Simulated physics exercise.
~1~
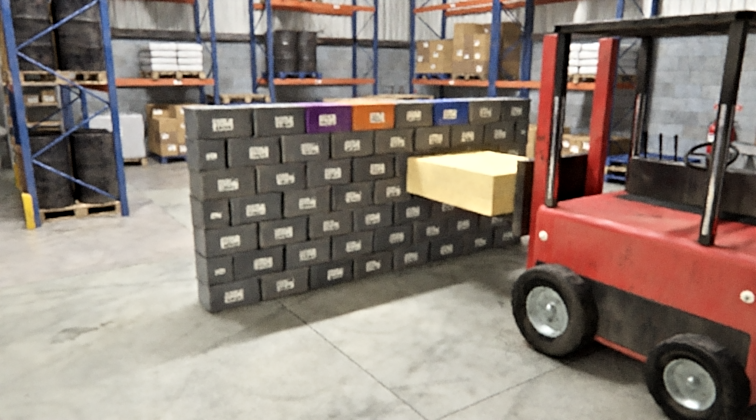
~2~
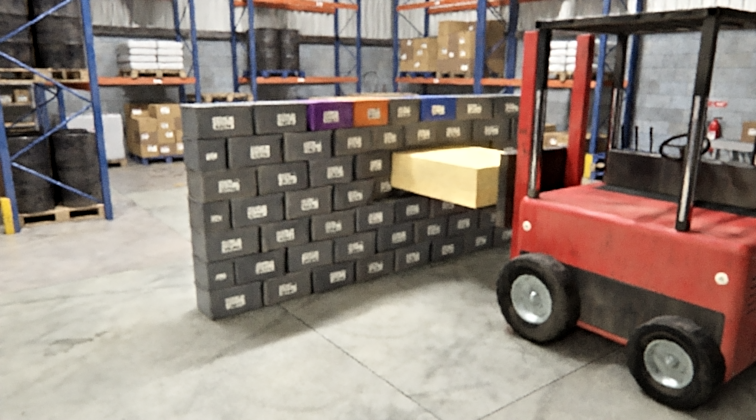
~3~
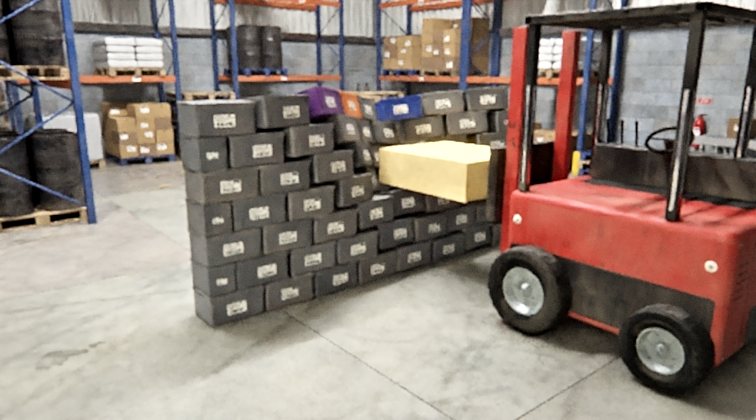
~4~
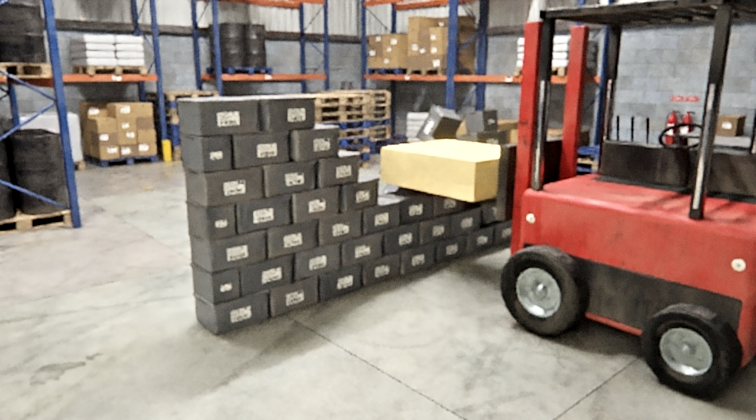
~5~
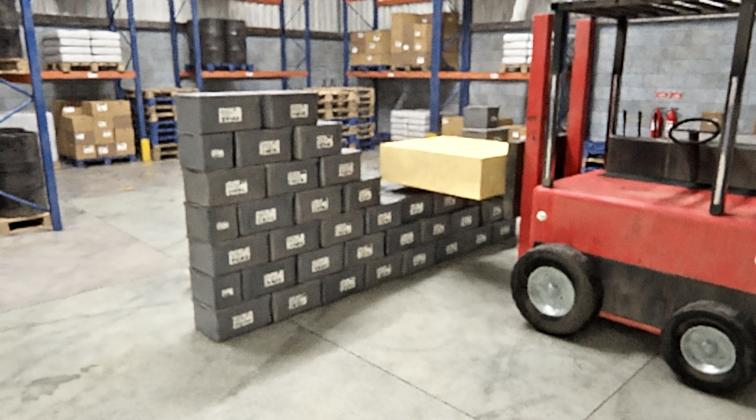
In this clip, a red forklift holding a pale yellow crate pushes into a brick-like wall of dark totes, and the purple, orange and blue ones in the top row tilt and drop out of sight behind, leaving a stepped gap while the left end stands.
